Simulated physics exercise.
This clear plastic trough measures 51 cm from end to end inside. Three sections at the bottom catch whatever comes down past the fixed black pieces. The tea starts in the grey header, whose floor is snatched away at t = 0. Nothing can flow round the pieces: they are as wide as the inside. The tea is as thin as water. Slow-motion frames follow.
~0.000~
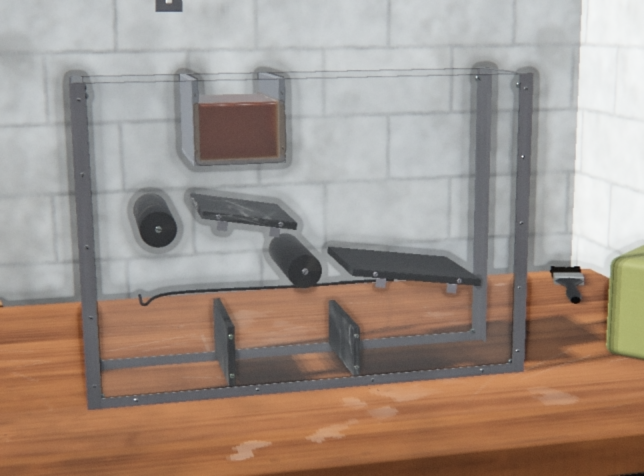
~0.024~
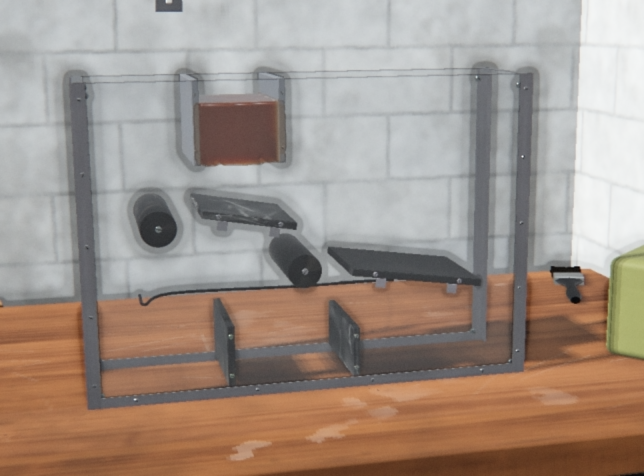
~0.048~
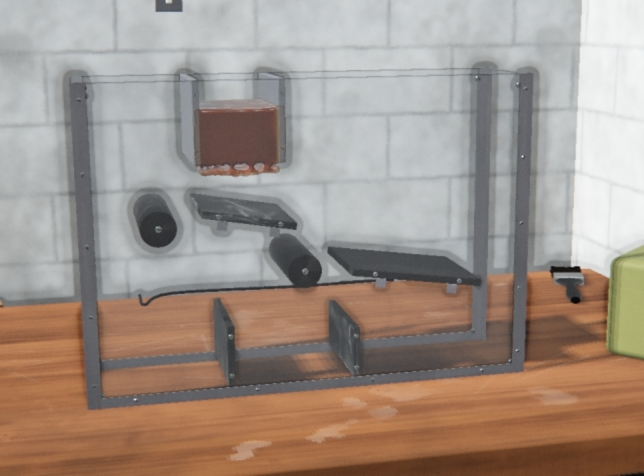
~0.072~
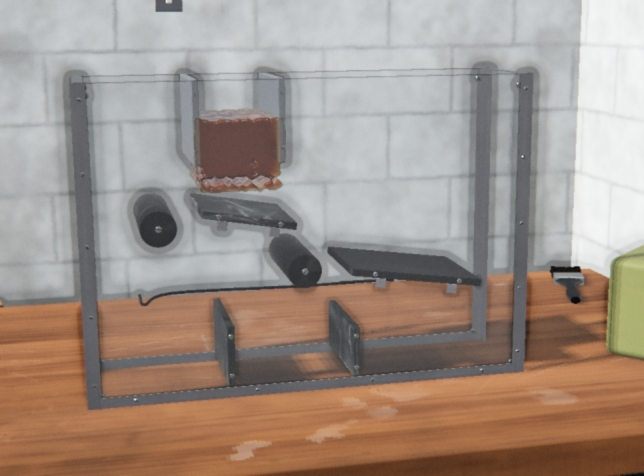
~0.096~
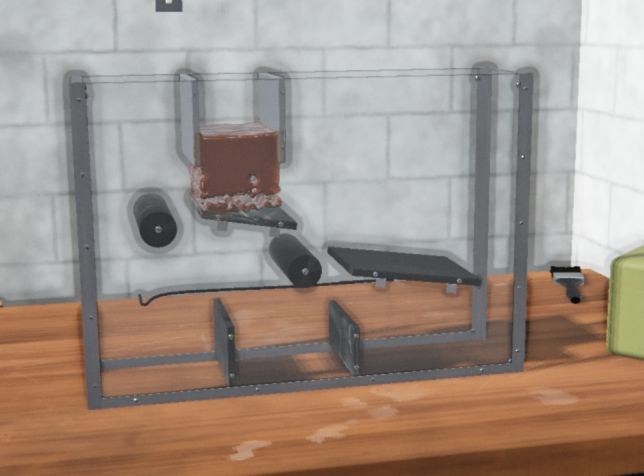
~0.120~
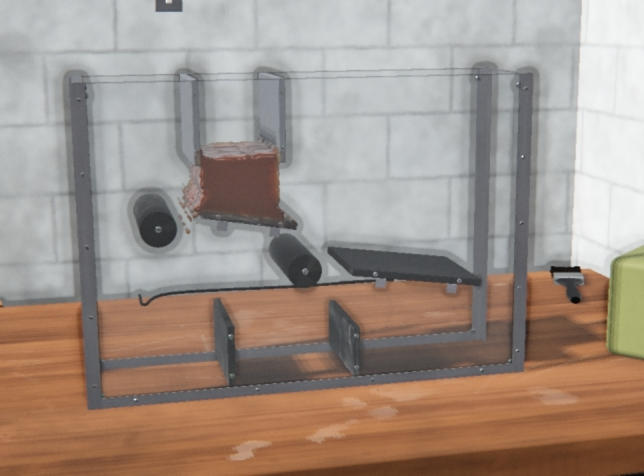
On a wooden bench by a pale block wall, a brown block of tea dropped from a grey header inside a clear-fronted frame, its edges breaking up as it met the sloping piece below.
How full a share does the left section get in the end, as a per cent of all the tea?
About 35 per cent.
After 0.22 s 95 per cent has yet to come down; below, left 5, middle 0, right 0.
After 0.36 s 64 per cent has yet to come down; below, left 20, middle 4, right 12.
After 0.70 s 8 per cent has yet to come down; below, left 35, middle 15, right 43.
In the end the left section holds 35, the middle 16 and the right 49 per cent.
